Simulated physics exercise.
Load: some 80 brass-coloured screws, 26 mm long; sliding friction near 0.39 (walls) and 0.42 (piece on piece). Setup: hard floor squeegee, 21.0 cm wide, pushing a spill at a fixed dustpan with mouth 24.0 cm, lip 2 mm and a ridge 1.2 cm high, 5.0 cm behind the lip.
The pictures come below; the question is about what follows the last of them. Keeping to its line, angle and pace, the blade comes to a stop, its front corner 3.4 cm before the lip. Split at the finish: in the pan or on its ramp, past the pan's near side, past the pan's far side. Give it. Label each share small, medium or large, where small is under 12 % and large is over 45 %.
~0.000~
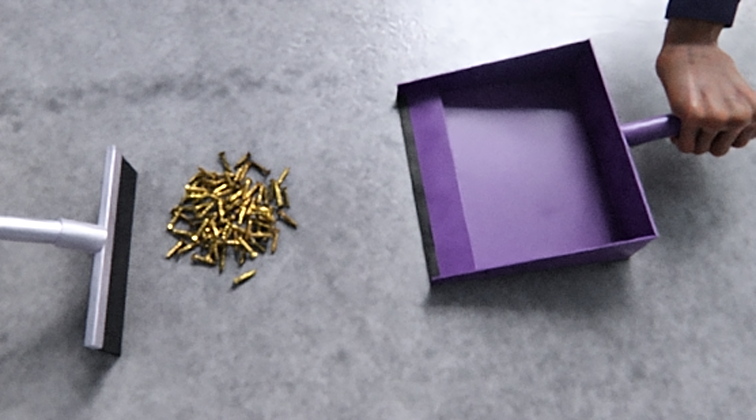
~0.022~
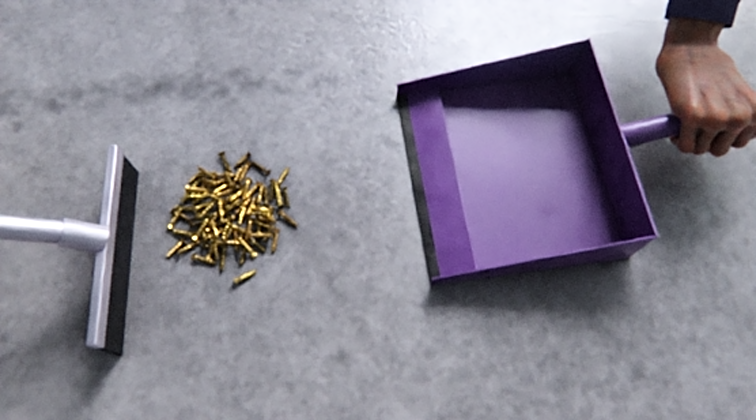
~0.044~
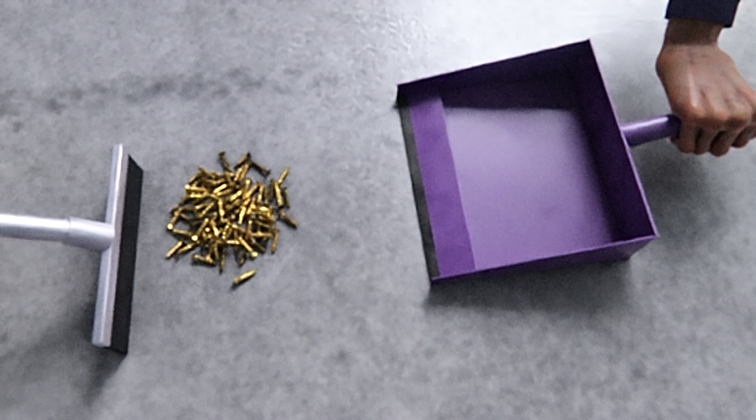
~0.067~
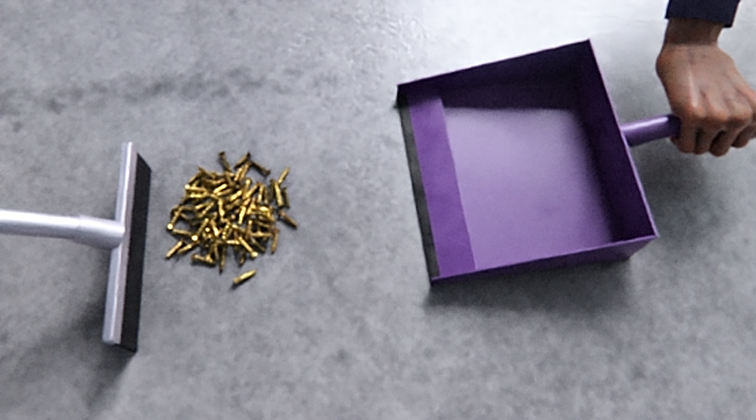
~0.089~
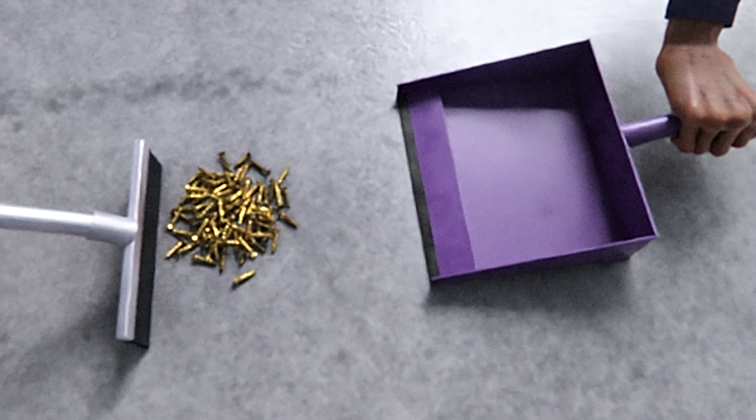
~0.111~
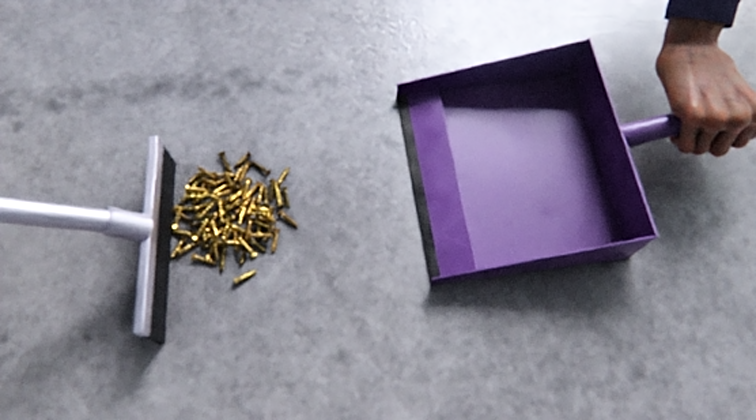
Pan: Medium. Near side: Small. Far side: Small.
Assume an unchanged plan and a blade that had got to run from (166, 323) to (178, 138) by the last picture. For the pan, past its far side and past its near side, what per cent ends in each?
Pan 60; far 0; near 0.
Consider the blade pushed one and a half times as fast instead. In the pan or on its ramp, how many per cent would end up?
Share: About 60 %.
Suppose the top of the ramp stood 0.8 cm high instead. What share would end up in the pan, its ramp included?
I'd put it near 25 per cent, ramp counted.
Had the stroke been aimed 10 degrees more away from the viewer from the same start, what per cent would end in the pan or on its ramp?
Estimate: 15 % in pan or on ramp.
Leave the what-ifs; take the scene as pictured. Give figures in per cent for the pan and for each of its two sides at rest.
Pan 30, near side 0, far side 0.
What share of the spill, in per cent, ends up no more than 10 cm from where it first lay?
Close to 0 per cent of it.
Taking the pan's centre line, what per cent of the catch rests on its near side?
Around 60 in a hundred.
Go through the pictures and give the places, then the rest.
In the first frame, blade from (95, 344) to (115, 154), moved 0.0 cm, 0 of the pieces shifted so far; middle of the pieces at (232, 205); pan at (523, 170).
In the second frame, blade from (97, 343) to (117, 154), moved 0.2 cm, 0 of the pieces shifted so far; middle of the pieces at (232, 205).
In the third frame, blade from (103, 342) to (122, 153), moved 0.7 cm, 0 of the pieces shifted so far; middle of the pieces at (232, 205).
In the fourth frame, blade from (113, 339) to (131, 151), moved 1.7 cm, 0 of the pieces shifted so far; middle of the pieces at (232, 205).
In the fifth frame, blade from (126, 335) to (143, 148), moved 2.9 cm, 0 of the pieces shifted so far; middle of the pieces at (232, 205).
In the sixth frame, blade from (143, 331) to (157, 144), moved 4.5 cm, 0 of the pieces shifted so far; middle of the pieces at (232, 205); pan at (523, 170). Its pace works out near 0.74 m/s, heading 7 degrees away from the viewer's side.
Then, at 0.28 s, middle of the blade 15 cm from the lip; 0 % over the lip, far side 0 %, near side 0 %.
Then, at 0.39 s, middle of the blade 7 cm from the lip; 0 % over the lip, far side 0 %, near side 0 %.
After 0.63 s, middle of the blade 4 cm from the lip; 35 % over the lip, far side 0 %, near side 0 %.
At rest (1.3 s), pan 30 %, near side 0 %, far side 0 %, in front of the lip or behind the blade 65 %.
